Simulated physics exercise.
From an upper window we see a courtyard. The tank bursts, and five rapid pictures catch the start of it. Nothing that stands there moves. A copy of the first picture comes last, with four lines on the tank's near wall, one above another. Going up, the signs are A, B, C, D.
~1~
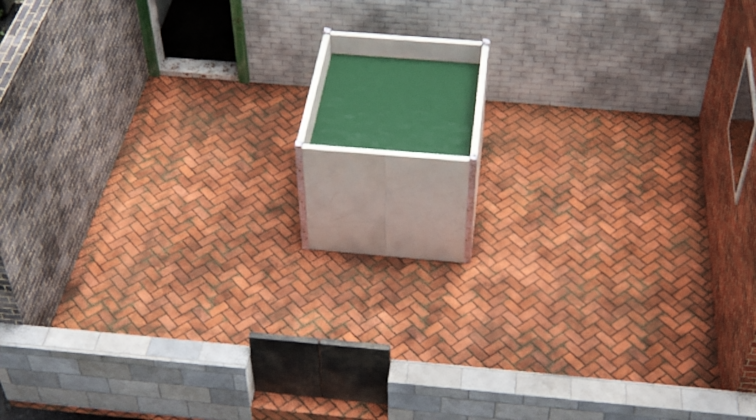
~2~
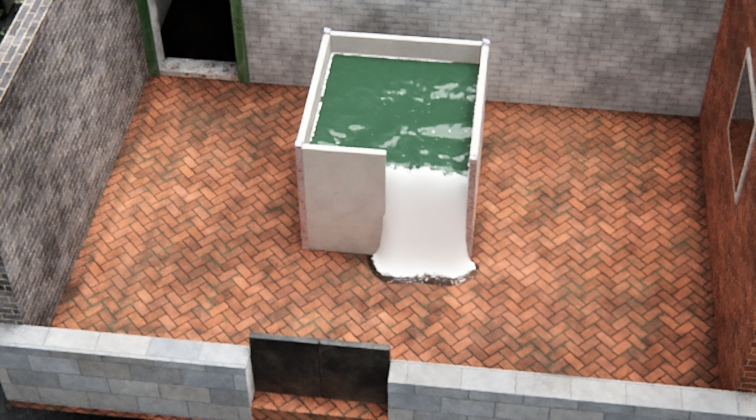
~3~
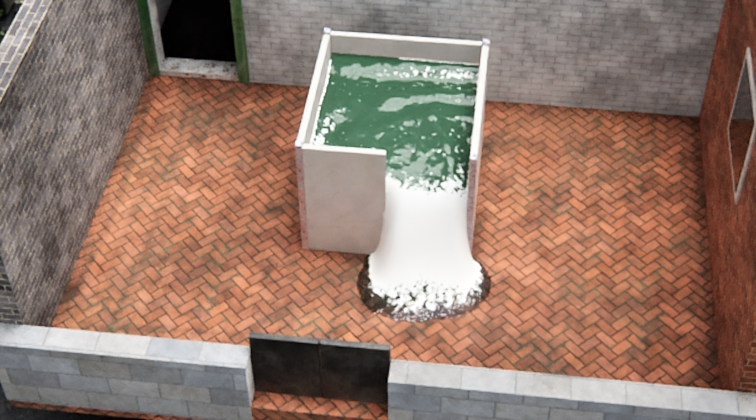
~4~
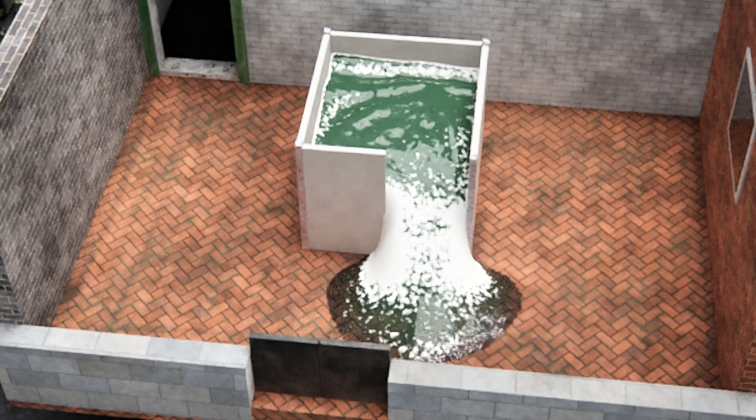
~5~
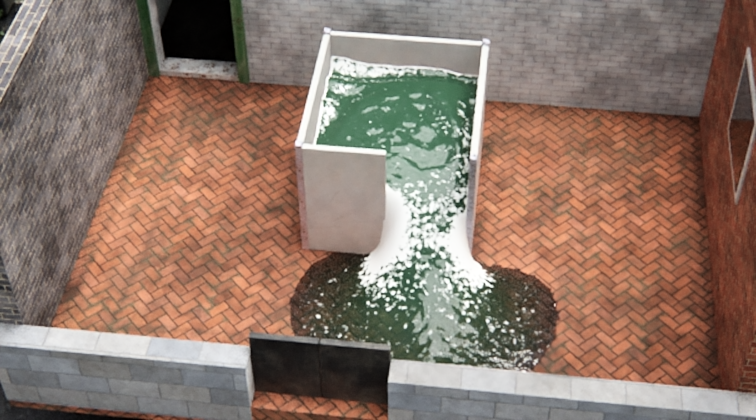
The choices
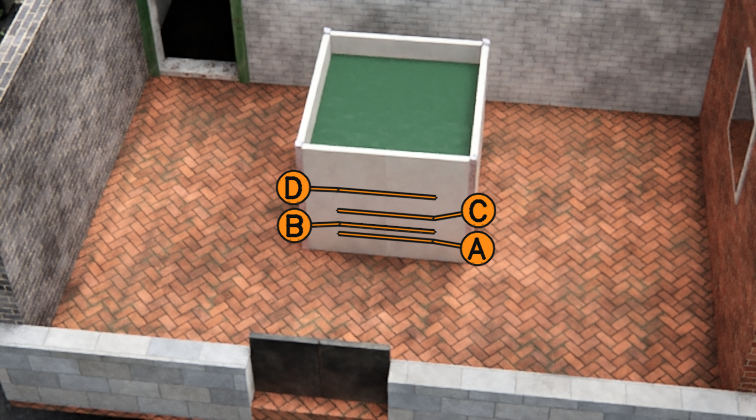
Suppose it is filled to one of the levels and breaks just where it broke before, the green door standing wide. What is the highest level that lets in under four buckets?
The limit is C.
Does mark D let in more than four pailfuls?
Yes.
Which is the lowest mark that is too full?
D it is.
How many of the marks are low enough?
Three of them.
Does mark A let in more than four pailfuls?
No.
On the marked copy, A at (386, 237); B at (386, 227); C at (386, 214); D at (386, 193); from the bottom up A, B, C, D.
For mark A, nothing gets over.
For mark B, nothing gets over.
For mark C, a splash gets over, under a bucket.
For mark D, about 8 bucketfuls get in.
